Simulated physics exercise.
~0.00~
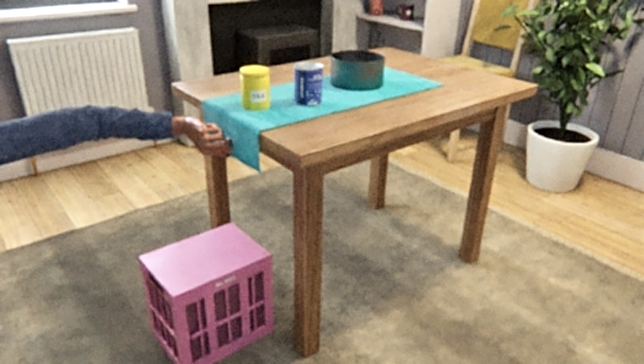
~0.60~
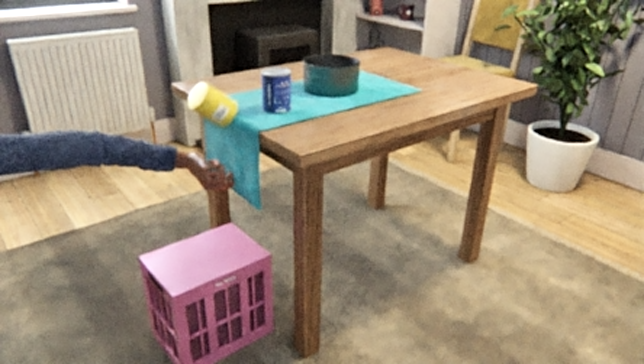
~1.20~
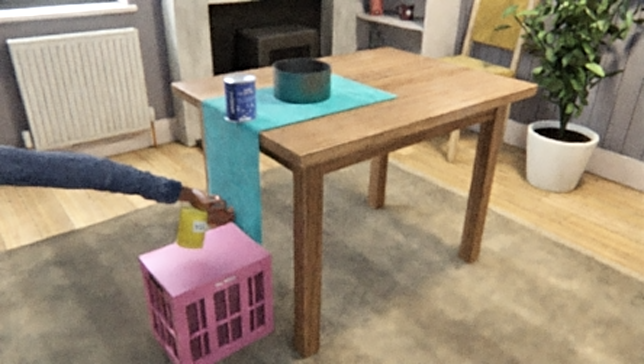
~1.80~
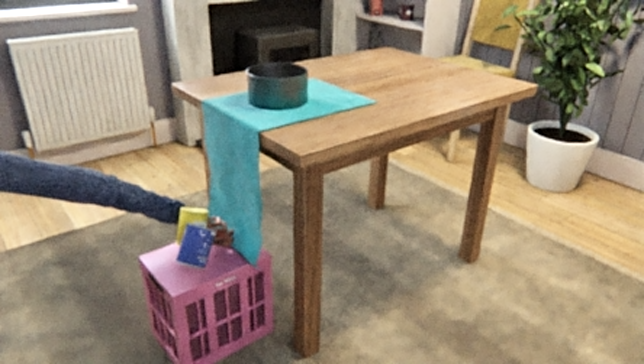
The footage shows a hand pulling a turquoise cloth leftward and down off a wooden table, carrying a yellow jar, a blue tin and a dark pot along. The jar tips off the edge, then the tin follows, and the cloth's end reaches the pink crate while the pot remains on the table.
